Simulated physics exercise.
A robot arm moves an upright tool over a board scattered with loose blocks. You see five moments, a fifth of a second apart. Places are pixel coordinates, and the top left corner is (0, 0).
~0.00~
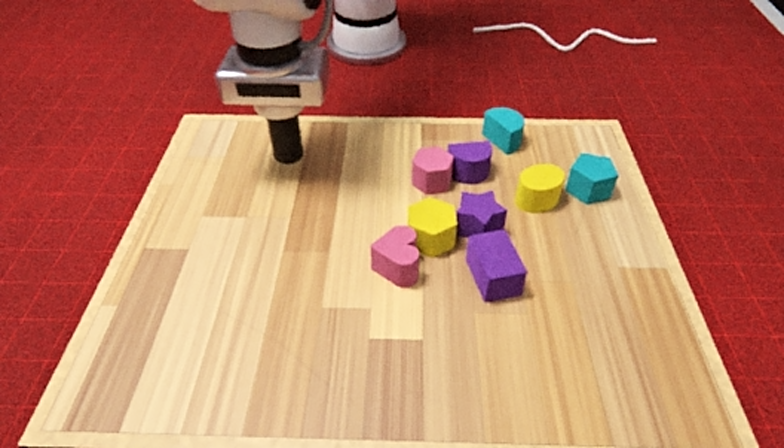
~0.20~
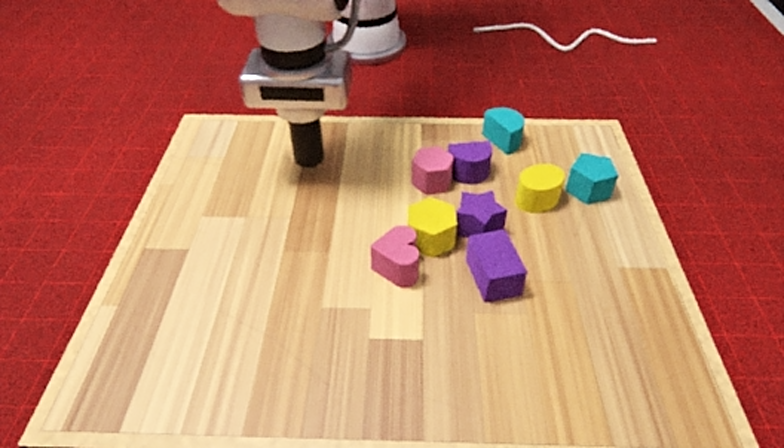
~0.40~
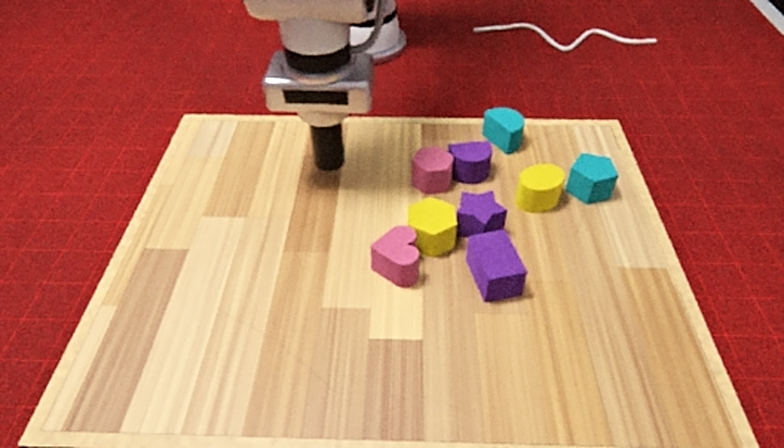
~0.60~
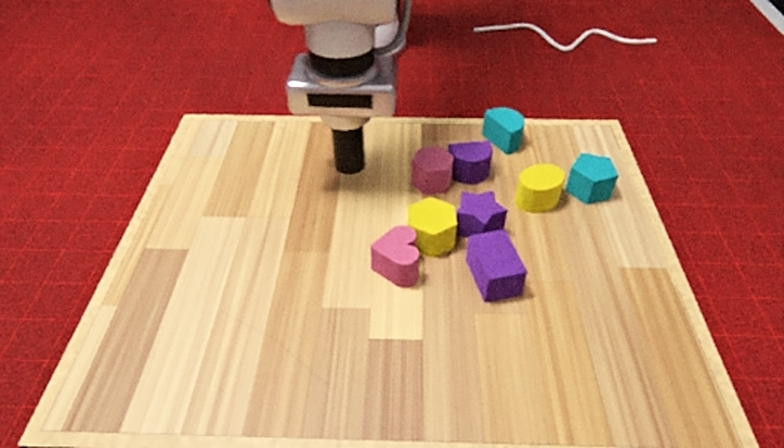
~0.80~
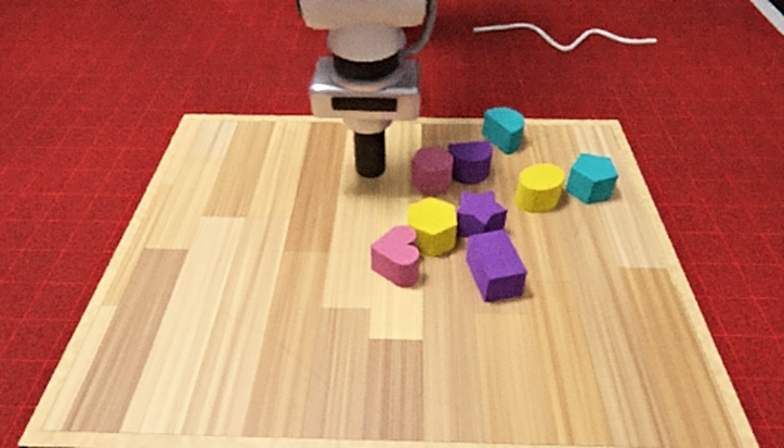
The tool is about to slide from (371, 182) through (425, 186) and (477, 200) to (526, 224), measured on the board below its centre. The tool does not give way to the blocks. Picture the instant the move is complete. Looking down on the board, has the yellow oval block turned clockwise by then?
Yes - that is the case.
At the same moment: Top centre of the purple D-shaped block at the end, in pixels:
Most likely (517, 143).
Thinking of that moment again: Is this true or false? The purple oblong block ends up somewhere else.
The claim does not hold.
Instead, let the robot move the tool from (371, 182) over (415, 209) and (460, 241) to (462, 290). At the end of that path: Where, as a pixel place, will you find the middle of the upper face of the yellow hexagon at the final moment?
Put as a pixel place, it's (423, 282).
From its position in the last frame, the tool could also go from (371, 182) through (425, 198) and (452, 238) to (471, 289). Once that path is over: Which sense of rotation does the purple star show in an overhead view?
Looking down, my answer is that the purple star rotates anticlockwise.
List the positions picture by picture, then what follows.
In the first frame, lower end of the tool at (289, 156), tops of blocks, pink hexagon at (433, 158), purple D-shaped block at (472, 150), purple star at (481, 205), purple oblong block at (497, 253), yellow oval block at (542, 176).
In the second frame, tool at (309, 160), blocks as before.
In the third frame, tool at (330, 163), blocks as before.
In the fourth frame, tool at (350, 166), blocks as before.
In the fifth frame, tool at (371, 170), pink hexagon at (433, 158), purple D-shaped block at (472, 150), purple star at (481, 205), purple oblong block at (497, 253), yellow oval block at (542, 176).
What follows on the original path. One third of the way, tool at (426, 174); pink hexagon at (464, 161); purple D-shaped block at (495, 147), turned 30° anticlockwise.
Two thirds of the way, tool at (479, 188); pink hexagon at (511, 167), turned 45° anticlockwise; purple D-shaped block at (517, 143), turned 60° anticlockwise; yellow oval block at (552, 177).
At the end, tool at (529, 212); pink hexagon at (523, 168), turned 65° anticlockwise; purple D-shaped block at (517, 143), turned 65° anticlockwise; purple star at (491, 210), turned 50° clockwise; purple oblong block not moved; yellow oval block at (566, 179), turned 20° clockwise.
